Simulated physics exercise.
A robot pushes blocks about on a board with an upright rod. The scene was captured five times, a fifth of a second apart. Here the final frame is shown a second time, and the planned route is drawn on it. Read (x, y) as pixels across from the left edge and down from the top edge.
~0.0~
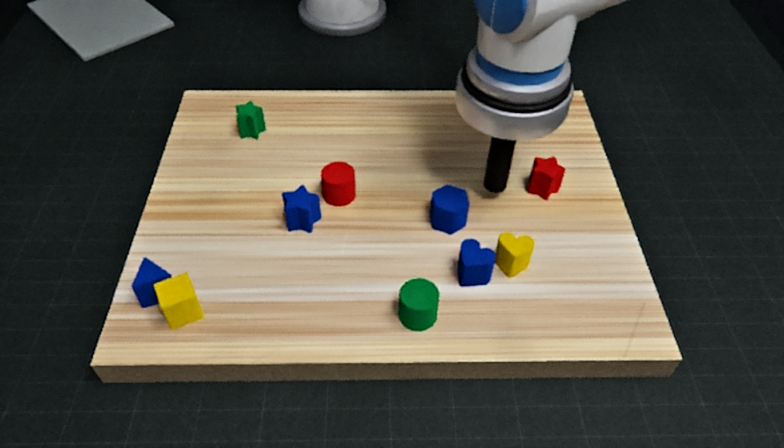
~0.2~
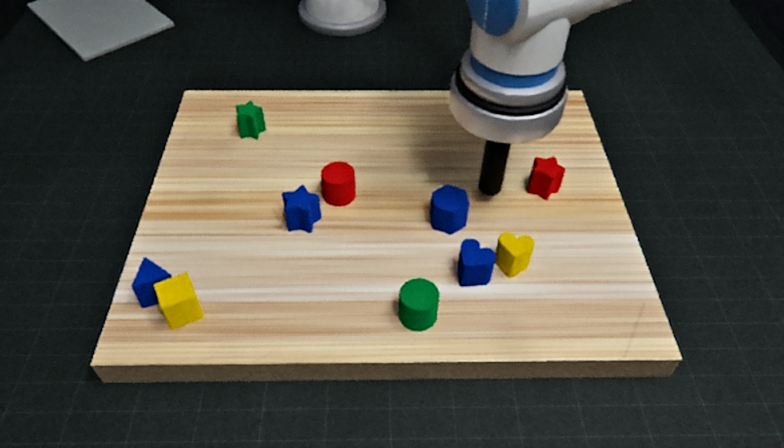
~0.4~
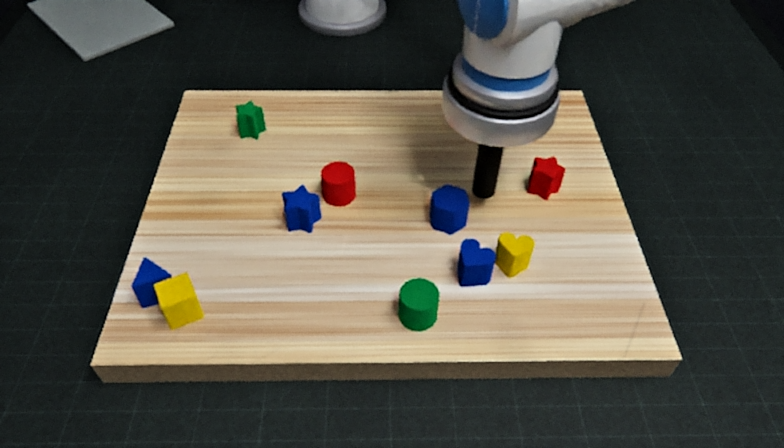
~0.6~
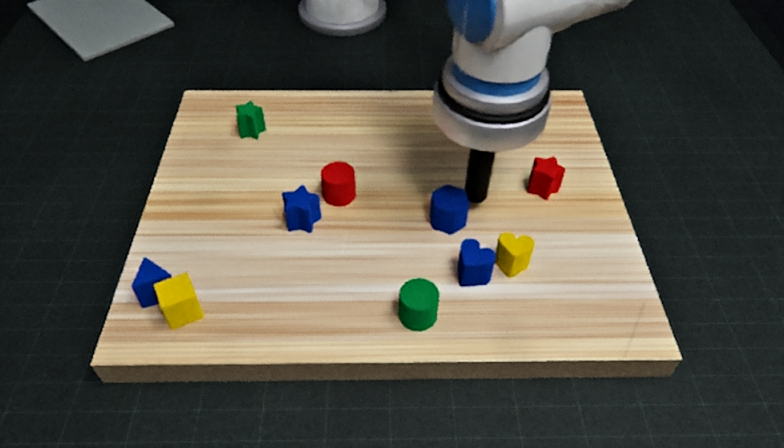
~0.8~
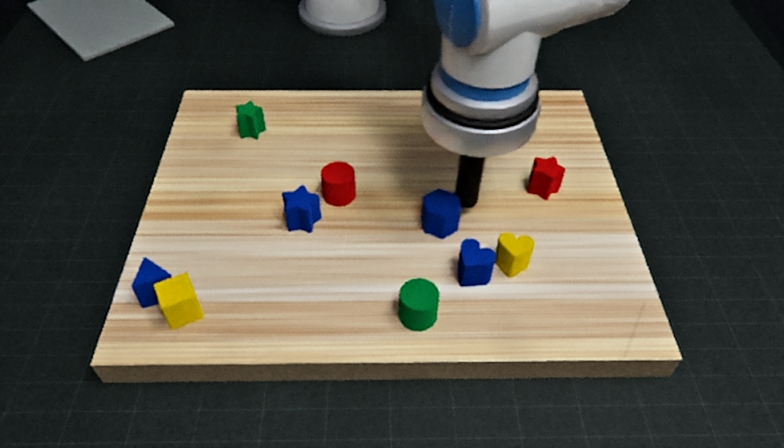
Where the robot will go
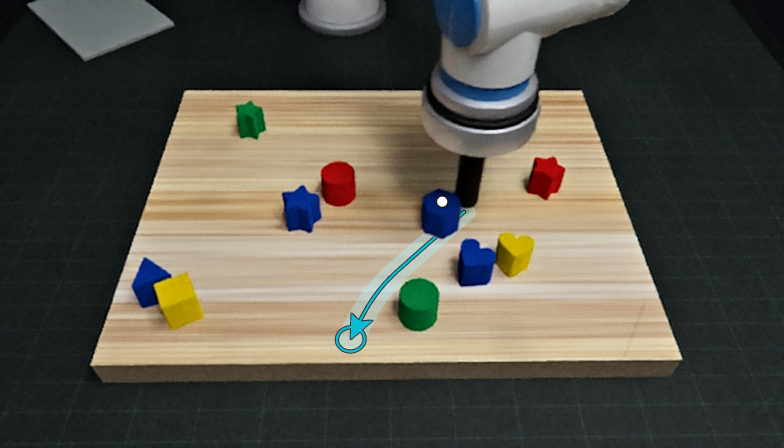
At first, a robot arm holds its dark upright rod between a blue six-sided block and a red star on a wooden board scattered with colourful blocks. The rod moves slowly left and slightly toward the viewer, then nudges the blue six-sided block a little to the left while the others stay still.
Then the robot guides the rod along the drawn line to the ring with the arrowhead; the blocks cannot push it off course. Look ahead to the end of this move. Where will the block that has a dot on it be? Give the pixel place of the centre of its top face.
Its top middle will sit at (378, 229).
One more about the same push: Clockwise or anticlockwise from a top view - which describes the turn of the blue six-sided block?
My answer: Clockwise.
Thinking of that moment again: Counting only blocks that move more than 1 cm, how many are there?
One.
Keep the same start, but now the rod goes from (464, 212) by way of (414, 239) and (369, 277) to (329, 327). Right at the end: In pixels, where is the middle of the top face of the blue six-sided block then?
Its top middle is near (325, 258).
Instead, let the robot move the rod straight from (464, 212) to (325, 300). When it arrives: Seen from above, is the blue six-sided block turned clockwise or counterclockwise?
Answer: Clockwise.
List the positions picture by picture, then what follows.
The first picture shows rod's lower end (495, 185); green circular block (420, 293); blue six-sided block (451, 197).
The second picture shows rod (490, 188); blocks still.
The third picture shows rod (483, 191); blocks still.
The fourth picture shows rod (475, 195); blocks still.
The fifth picture shows rod (466, 200); green circular block (420, 293); blue six-sided block (442, 202).
Drawn move, from (464, 212) via (425, 247) and (383, 286), ending at (351, 339); the dot is on the blue six-sided block.
On the path given first. One third of the way, rod (426, 235); blue six-sided block (395, 223), turned 60° clockwise.
Two thirds of the way, rod (382, 275); blue six-sided block (378, 229), turned 115° clockwise.
At the end, rod (350, 328); green circular block still; blue six-sided block (378, 229), turned 115° clockwise.
